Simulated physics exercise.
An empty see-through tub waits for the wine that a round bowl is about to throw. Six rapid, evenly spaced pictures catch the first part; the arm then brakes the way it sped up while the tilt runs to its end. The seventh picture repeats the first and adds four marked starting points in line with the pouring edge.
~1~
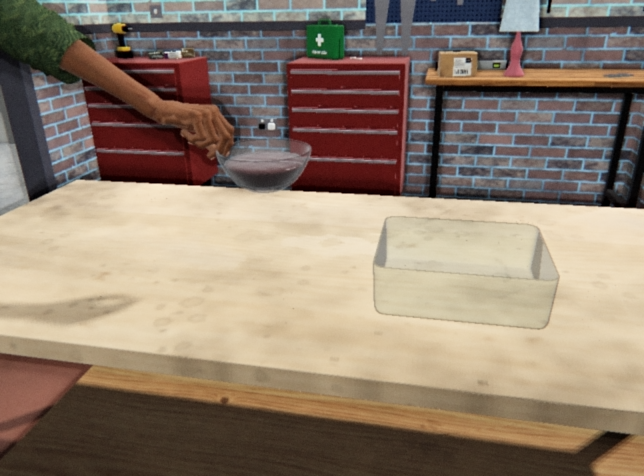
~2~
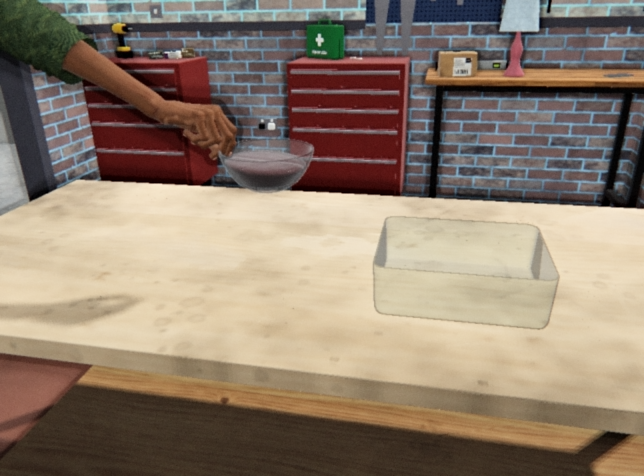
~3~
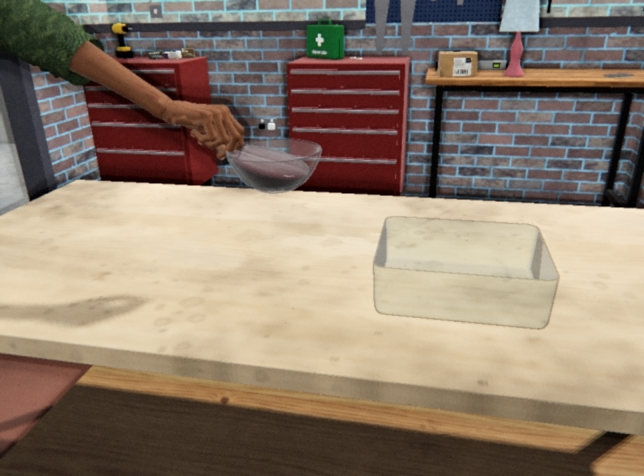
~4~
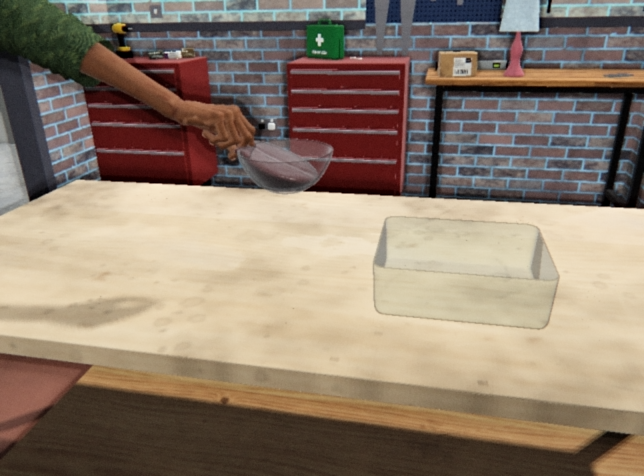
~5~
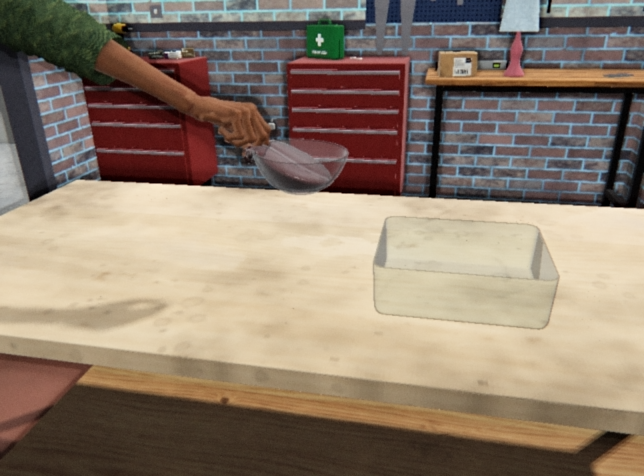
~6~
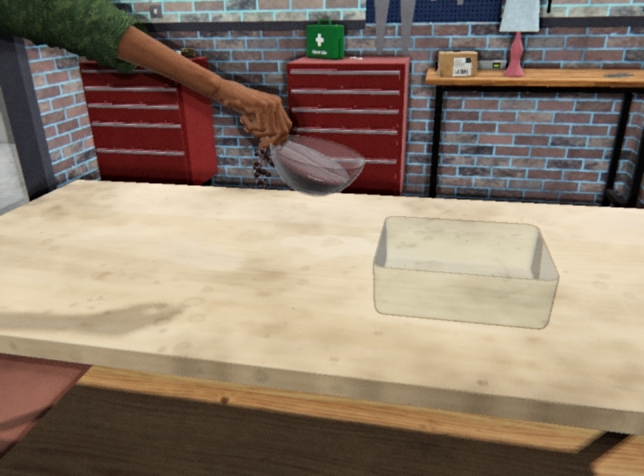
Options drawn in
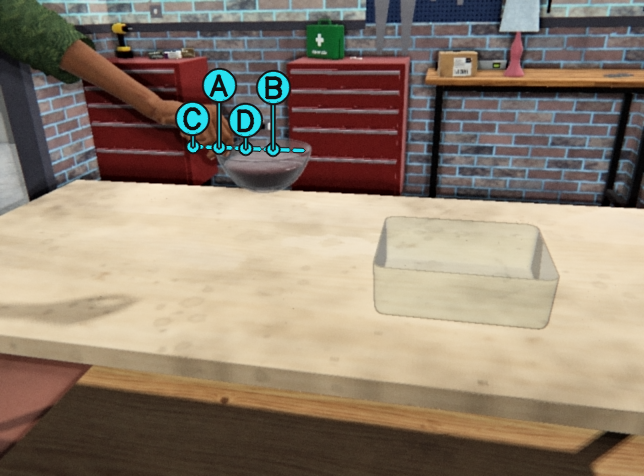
A hand at the end of a green-sleeved arm, reaching in from the upper left, carries a clear round bowl of faintly reddish liquid slowly rightward above a pale wooden table, seen from slightly above by a still camera. An empty see-through tub sits right of centre, before red drawer cabinets, a green box and a brick wall. The bowl tilts slightly, and small dark drops appear beneath its left side.
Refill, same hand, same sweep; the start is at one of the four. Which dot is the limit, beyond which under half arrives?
I would pick place B.
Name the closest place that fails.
Place D.
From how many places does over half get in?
One of the four.
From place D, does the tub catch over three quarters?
No, less.
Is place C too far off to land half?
Yes, that goes wrong.
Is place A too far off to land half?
Yes, that goes wrong.
In cyan, A at (219, 147); B at (273, 149); C at (192, 146); D at (245, 148).
If A is chosen, about 0 % lands in the tub, 98 % falls short.
If B is chosen, about 65 % lands in the tub, 26 % falls short and 9 % goes beside or beyond.
If C is chosen, about 0 % lands in the tub, 100 % falls short.
If D is chosen, about 32 % lands in the tub, 63 % falls short and 5 % goes beside or beyond.
